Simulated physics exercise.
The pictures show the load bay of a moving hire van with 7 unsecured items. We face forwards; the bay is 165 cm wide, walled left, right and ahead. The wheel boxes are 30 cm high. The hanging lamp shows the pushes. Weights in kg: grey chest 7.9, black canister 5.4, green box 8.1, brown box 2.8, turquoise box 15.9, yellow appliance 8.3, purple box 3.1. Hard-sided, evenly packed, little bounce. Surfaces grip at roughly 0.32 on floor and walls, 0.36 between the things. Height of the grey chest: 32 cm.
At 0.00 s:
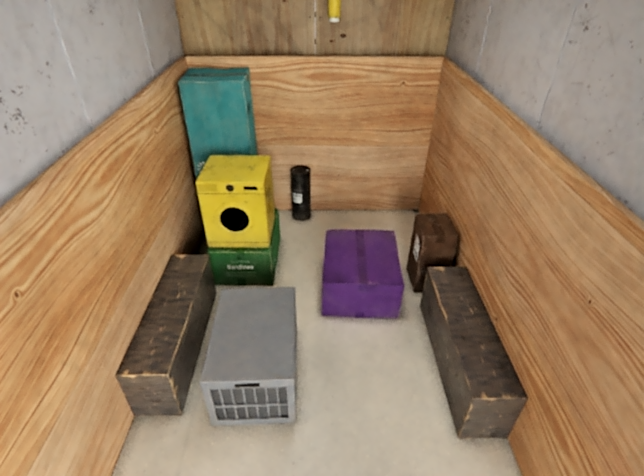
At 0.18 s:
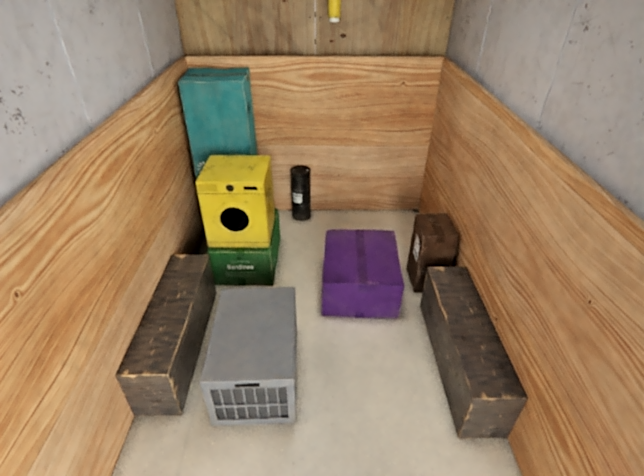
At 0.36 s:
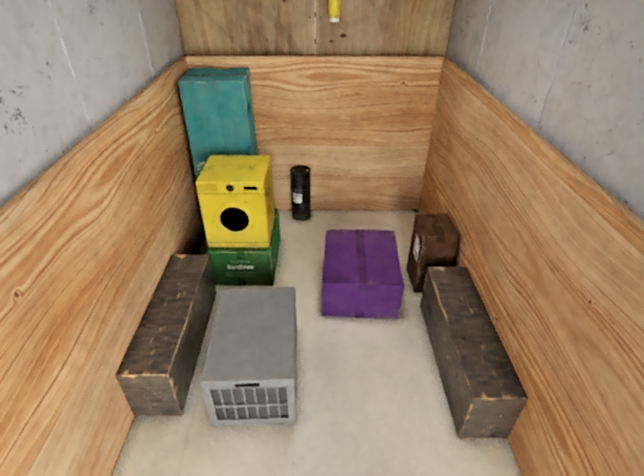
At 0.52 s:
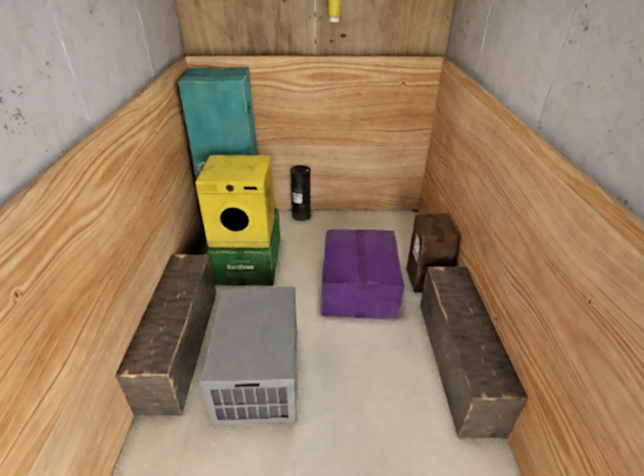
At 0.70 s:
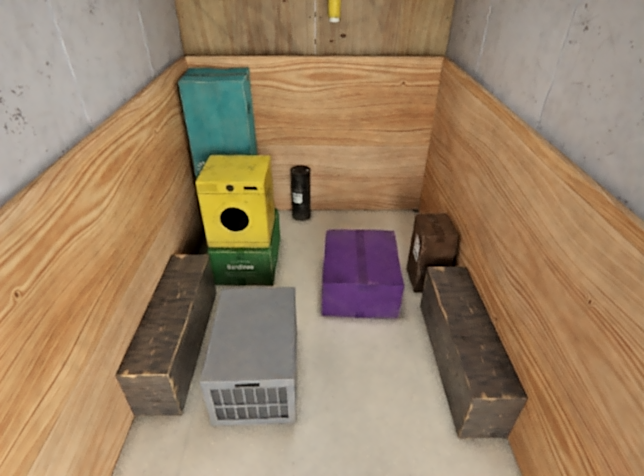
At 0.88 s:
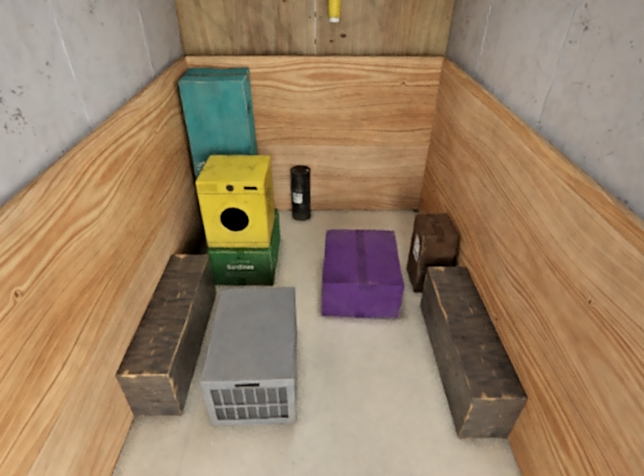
The video shows a walled load bay holding a grey chest, a purple box, a yellow appliance on a green box, a turquoise box, a brown box and a black canister, with no visible movement throughout.
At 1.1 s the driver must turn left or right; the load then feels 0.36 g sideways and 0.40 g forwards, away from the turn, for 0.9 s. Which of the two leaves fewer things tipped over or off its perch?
Turn right.
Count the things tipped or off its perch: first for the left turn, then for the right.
Left: 1; right: 0.
Turning left. By 1.58 s, force 0.40 g forwards, 0.36 g right; grey chest 9 cm from its spot near (270, 341); black canister 3 cm from its spot near (305, 193); yellow appliance 10 cm from its spot.
By 1.88 s, force 0.20 g forwards, 0.18 g right; grey chest 36 cm from its spot near (308, 311); black canister 8 cm from its spot near (312, 193); yellow appliance 34 cm from its spot.
By 2.18 s, smooth; grey chest 55 cm from its spot near (332, 293); black canister 9 cm from its spot near (313, 193); yellow appliance tilted 12°.
When it is over (3.1 s), off its perch, yellow appliance; not toppled but over 15 cm from the start, grey chest, green box and purple box; the other 3 within 15 cm of the start. In the last view, grey chest near (332, 293), black canister near (313, 193).
Turning right instead, nothing is lost, 0 of 7 in all.
